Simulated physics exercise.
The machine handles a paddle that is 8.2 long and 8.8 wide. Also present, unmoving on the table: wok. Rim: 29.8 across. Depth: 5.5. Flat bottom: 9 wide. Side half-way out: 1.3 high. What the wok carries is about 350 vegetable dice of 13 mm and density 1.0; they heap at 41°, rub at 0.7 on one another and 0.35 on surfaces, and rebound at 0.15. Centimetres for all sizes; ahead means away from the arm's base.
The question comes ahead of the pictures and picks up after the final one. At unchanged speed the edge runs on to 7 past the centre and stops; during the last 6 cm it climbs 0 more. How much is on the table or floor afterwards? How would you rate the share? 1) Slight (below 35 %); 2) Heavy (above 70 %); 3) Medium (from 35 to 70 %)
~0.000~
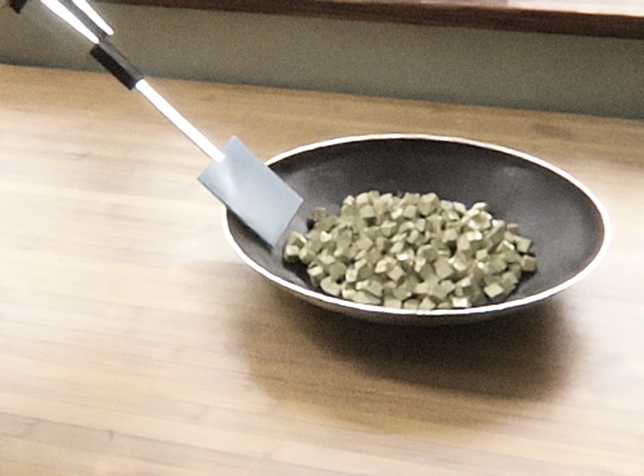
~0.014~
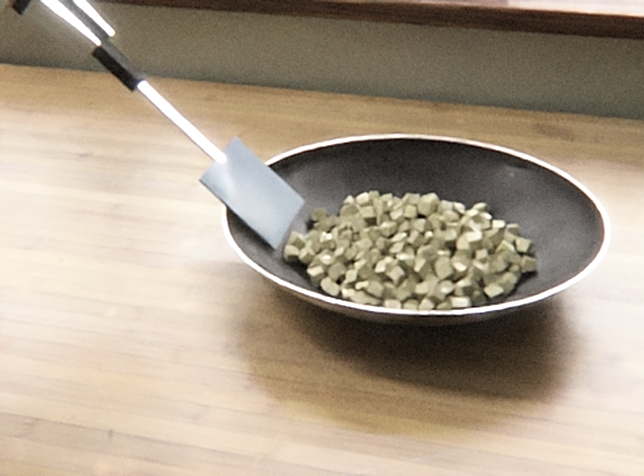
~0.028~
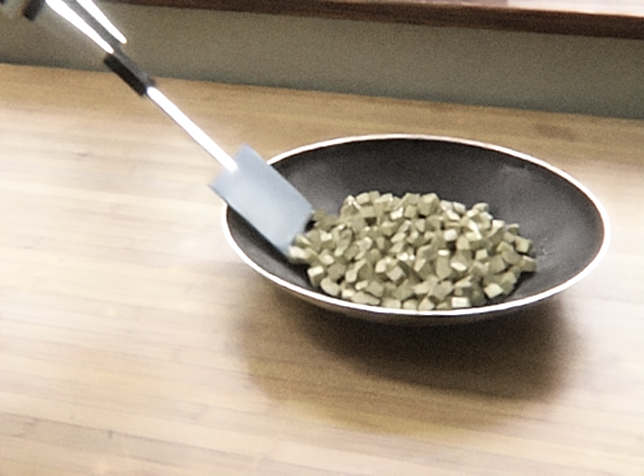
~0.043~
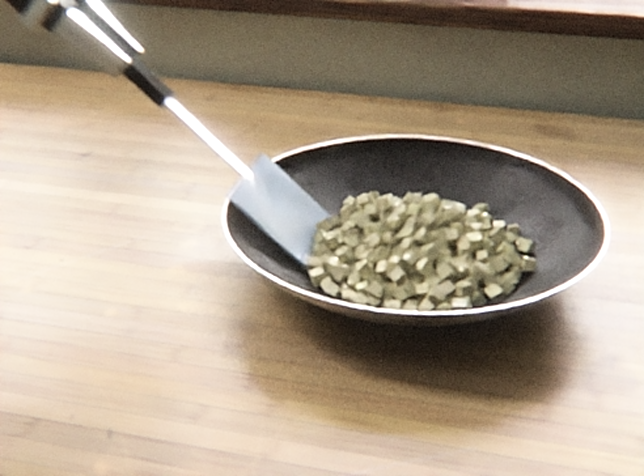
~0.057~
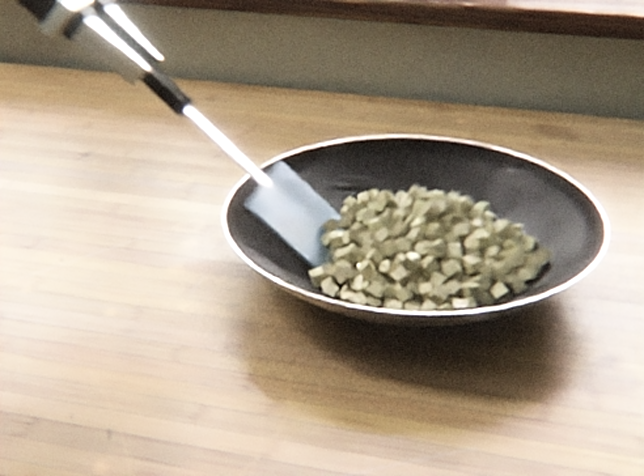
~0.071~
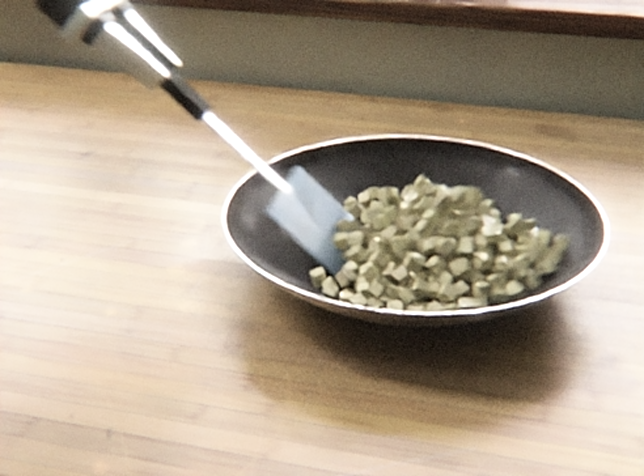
Option 1: Slight (below 35 %).
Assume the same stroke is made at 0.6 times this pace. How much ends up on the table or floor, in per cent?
About 20 per cent.
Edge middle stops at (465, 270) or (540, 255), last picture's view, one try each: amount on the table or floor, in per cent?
10 % and 55 %.
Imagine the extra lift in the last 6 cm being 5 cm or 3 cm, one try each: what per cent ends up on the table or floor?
First try around 15 percent, second try around 20 percent.
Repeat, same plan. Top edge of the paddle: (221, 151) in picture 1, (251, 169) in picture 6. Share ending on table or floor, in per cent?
Around 15 per cent finishes on the table or floor.
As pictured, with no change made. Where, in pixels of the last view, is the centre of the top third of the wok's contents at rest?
I'd put it close to (548, 233).
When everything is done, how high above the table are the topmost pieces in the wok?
Near 7.0 centimetres high.
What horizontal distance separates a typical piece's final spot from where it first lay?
The answer is about 10 cm.
After 0.11 s, sloping 42°, highest piece 8 above the table; 349 in the wok.
After 0.14 s, sloping 42°, highest piece 9 above the table; 346 in the wok, 3 on the blade or in flight.
After 0.36 s, sloping 42°, highest piece 7 above the table; 270 in the wok, 73 on the table or floor, 6 on the blade or in flight.
After 1.41 s, sloping 42°, highest piece 6 above the table; 269 in the wok, 80 on the table or floor.
In the end, 269 in the wok, 80 on the table or floor. That is 23 % on the table or floor.
